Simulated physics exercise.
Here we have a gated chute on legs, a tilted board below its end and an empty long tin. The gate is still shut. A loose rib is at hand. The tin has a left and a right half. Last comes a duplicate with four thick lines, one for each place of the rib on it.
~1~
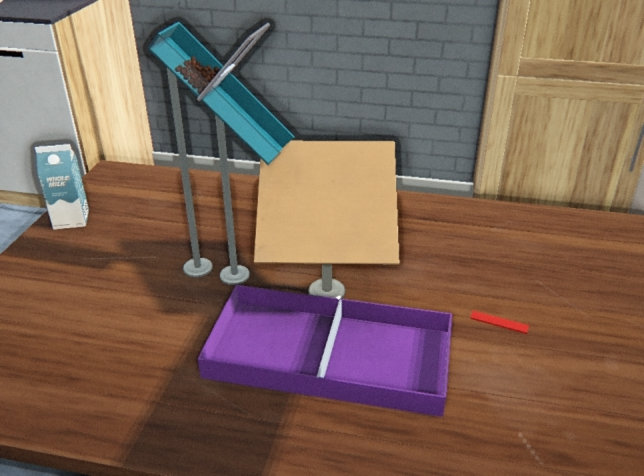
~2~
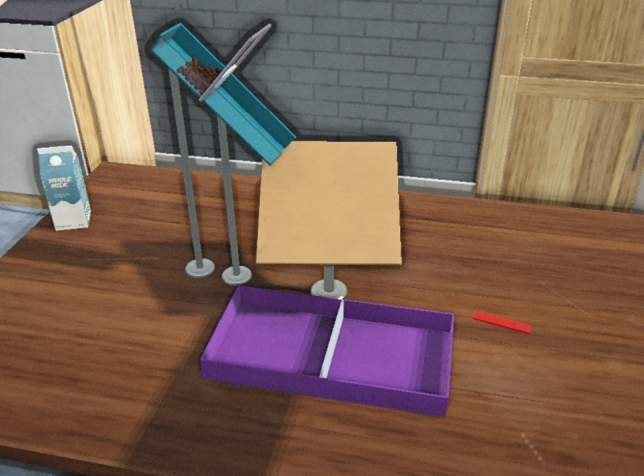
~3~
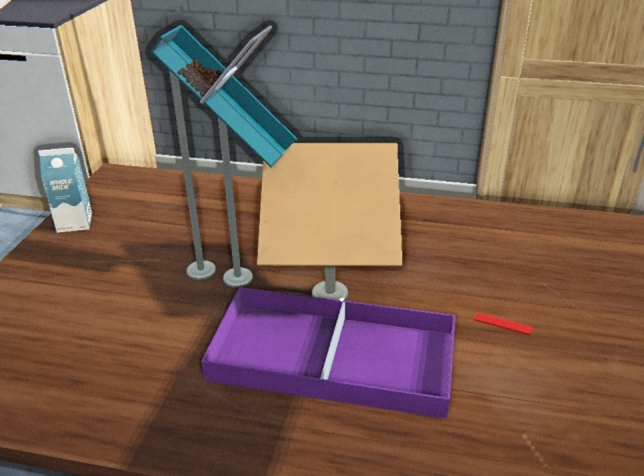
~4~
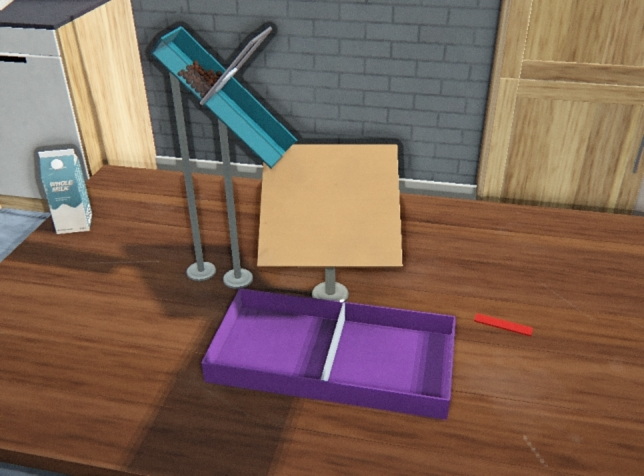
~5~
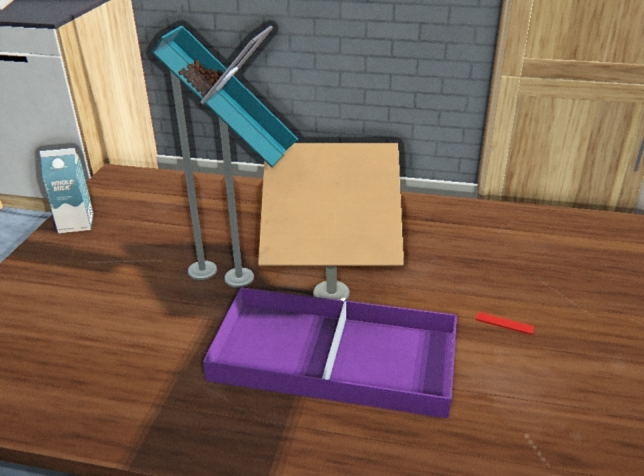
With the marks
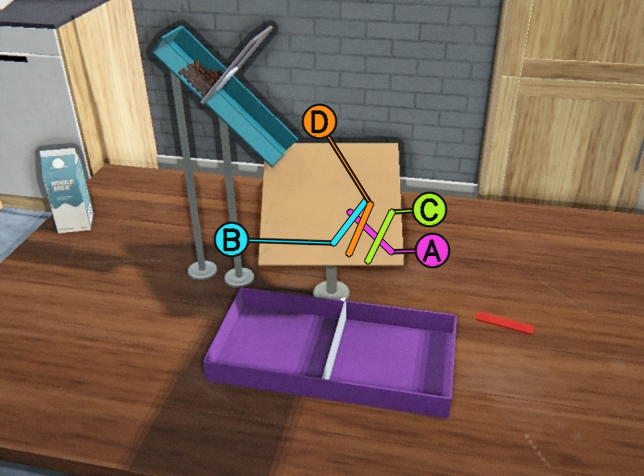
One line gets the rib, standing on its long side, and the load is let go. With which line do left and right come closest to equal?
It is D.
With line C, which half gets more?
More lands on the right.
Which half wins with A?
The right half.
On the marked copy, line A from (350, 212) to (391, 251); line B from (366, 199) to (333, 243); line C from (391, 212) to (367, 261); line D from (370, 204) to (349, 253).
Choosing A, of what is caught, a small part in the left half, nearly all in the right.
Choosing B, of what is caught, nearly all in the left half, a small part in the right.
Choosing C, of what is caught, a small part in the left half, nearly all in the right.
Choosing D, of what is caught, about two thirds in the left half, about a third in the right.
